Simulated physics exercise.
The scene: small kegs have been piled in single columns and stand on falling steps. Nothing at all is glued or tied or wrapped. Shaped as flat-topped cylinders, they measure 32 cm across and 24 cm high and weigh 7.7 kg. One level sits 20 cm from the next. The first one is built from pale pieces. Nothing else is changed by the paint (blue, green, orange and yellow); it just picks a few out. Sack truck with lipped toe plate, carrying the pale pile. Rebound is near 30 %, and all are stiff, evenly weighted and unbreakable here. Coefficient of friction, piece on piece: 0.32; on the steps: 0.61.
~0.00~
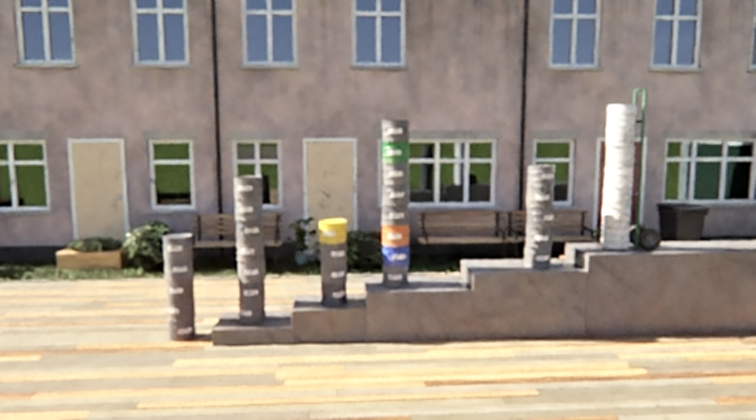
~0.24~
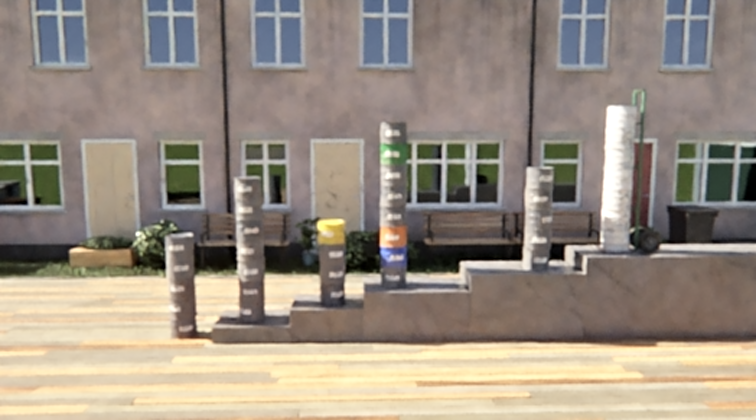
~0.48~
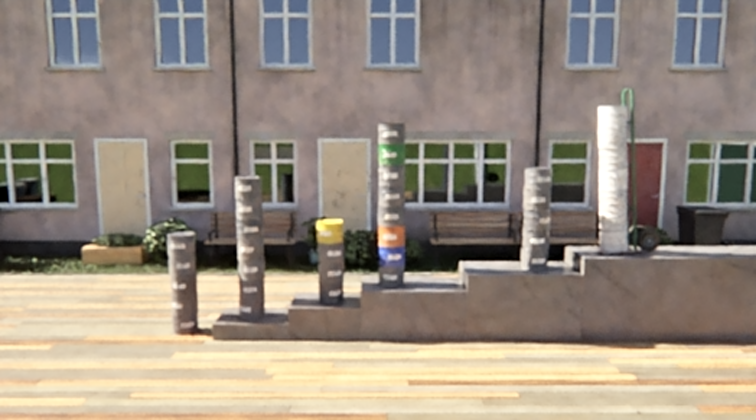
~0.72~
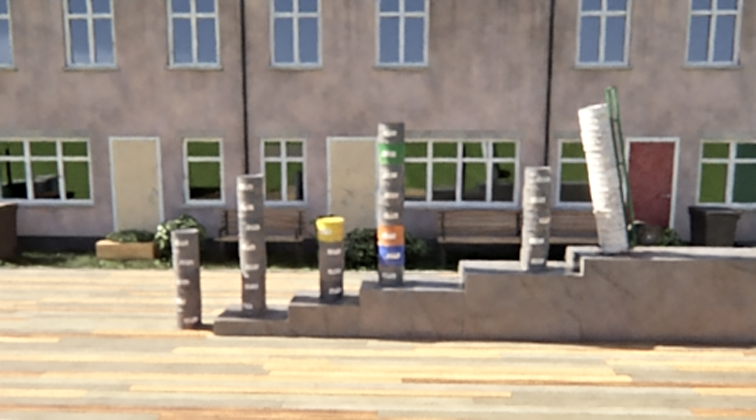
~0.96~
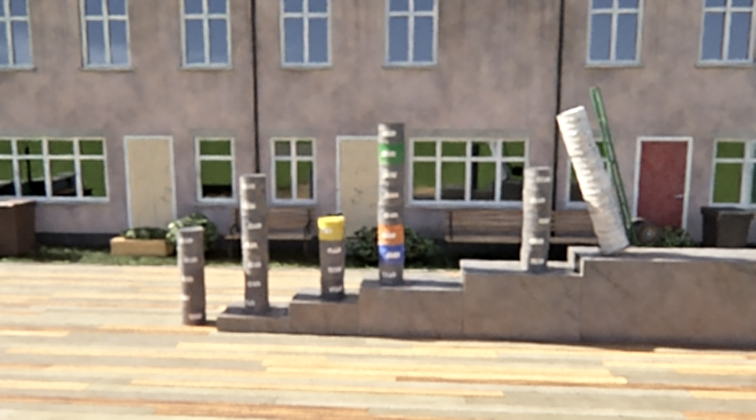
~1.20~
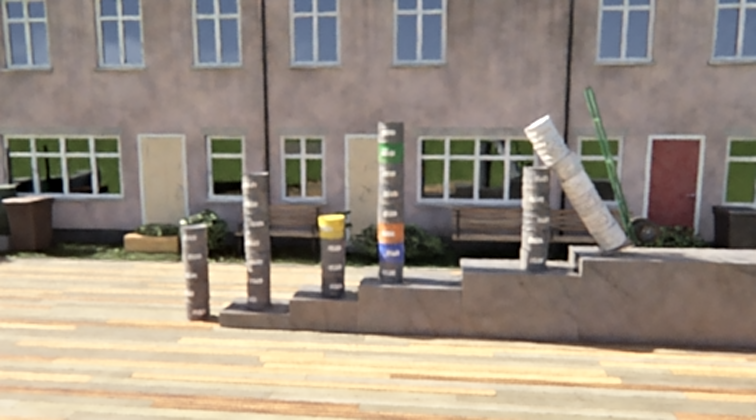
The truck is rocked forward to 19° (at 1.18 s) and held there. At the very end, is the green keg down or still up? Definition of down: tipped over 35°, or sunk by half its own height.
At the very end the green keg is still up.
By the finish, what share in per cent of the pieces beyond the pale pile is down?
That comes to around 15 percent.
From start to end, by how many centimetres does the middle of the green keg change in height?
Roughly 0 centimetres lower.
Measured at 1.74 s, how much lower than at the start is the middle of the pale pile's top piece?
Roughly 140 cm.
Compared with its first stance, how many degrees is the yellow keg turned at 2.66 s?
About 0°.
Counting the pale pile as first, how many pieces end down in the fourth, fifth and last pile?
Pieces: Fourth 0, fifth 0, last 0.
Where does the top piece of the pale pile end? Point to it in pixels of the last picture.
It ends up centred around (415, 270) in the last view.
By 1.74 s, 7 of the pale pile down; none of the 29 other kegs down, 5 disturbed; green keg unmoved.
By 2.66 s, 7 of the pale pile down; 4 of the 29 other kegs down; green keg moved 24 mm; blue keg moved 10 cm.
When it is over (3.6 s), 7 of the pale pile down; 4 of the 29 other kegs down; green keg moved 22 mm; orange keg moved 7 cm; blue keg moved 10 cm. In pixels of the last frame, middles, green keg near (390, 153), orange keg near (386, 231).
